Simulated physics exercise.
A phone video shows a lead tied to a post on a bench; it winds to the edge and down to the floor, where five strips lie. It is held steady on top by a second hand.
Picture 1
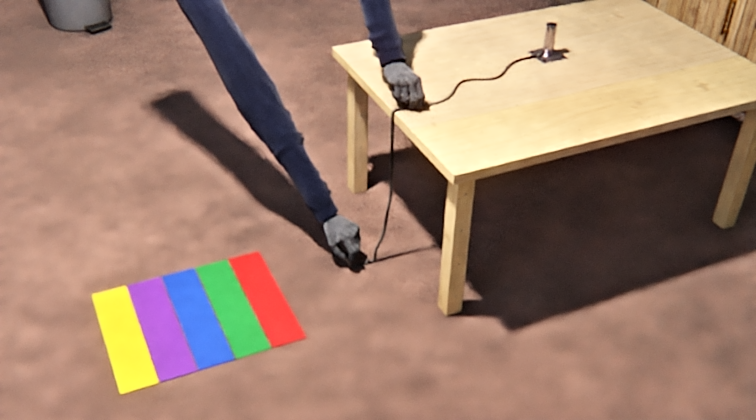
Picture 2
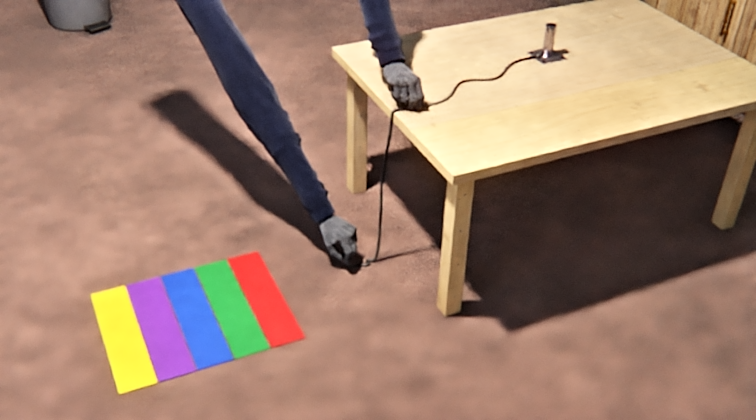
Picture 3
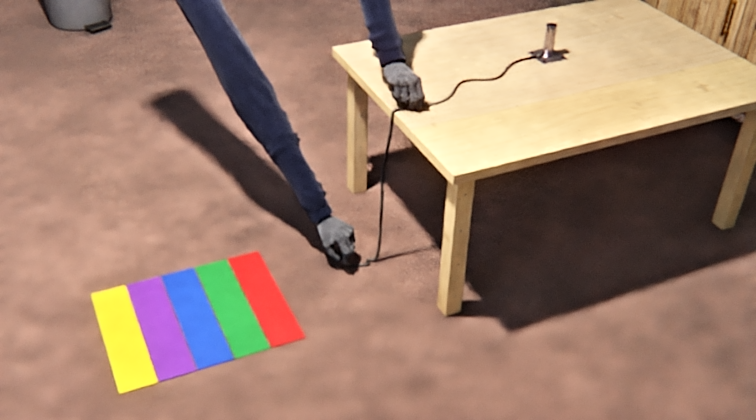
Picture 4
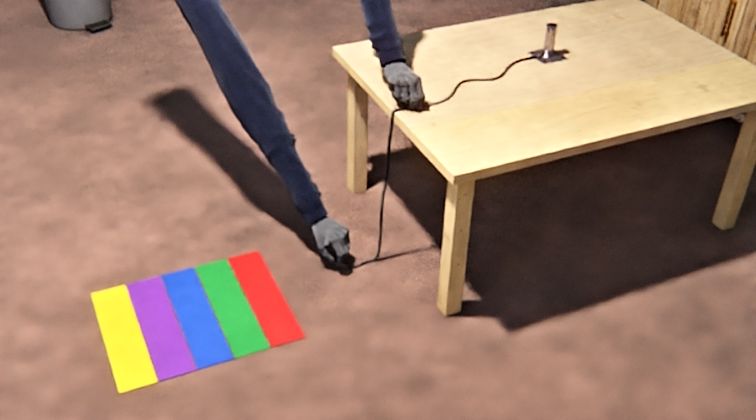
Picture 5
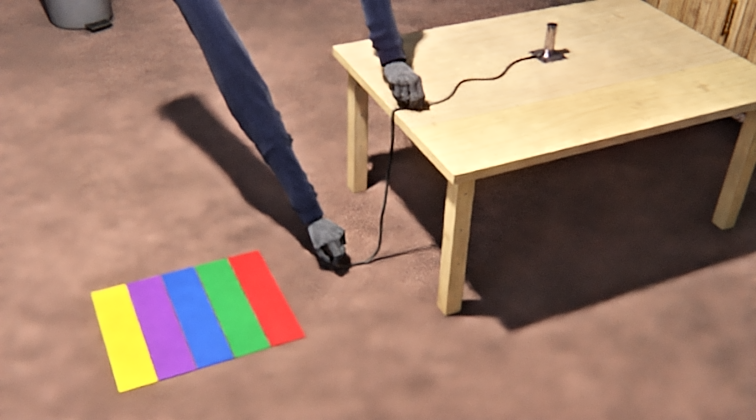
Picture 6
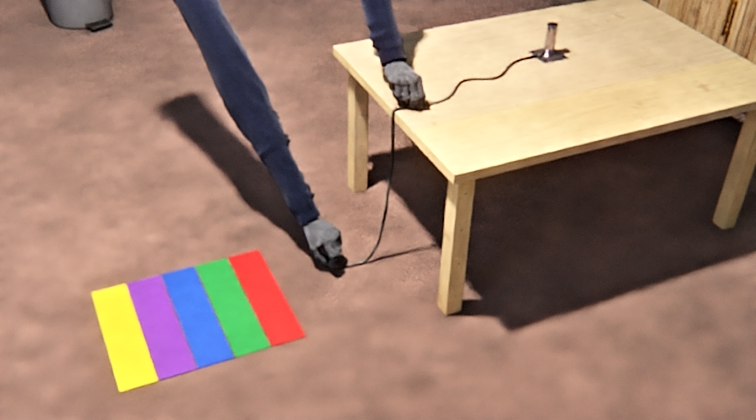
A gloved hand holding the low end of a dark cord crept slightly left near five coloured strips on the floor, while another hand kept the cord at the table's edge, almost still.
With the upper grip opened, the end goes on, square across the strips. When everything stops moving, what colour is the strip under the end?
The strip under the end is green.
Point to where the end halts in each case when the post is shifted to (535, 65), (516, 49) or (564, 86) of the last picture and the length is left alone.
Try 1 about (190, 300), try 2 about (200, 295), try 3 about (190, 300).
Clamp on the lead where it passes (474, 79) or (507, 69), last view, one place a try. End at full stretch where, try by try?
It ends up at (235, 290) the first time and at (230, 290) the second time.
Early on, end near (289, 273); short of the strips.
Midway, end near (250, 284); over red.
At the end of the slack, end near (226, 290); over green. The green one.
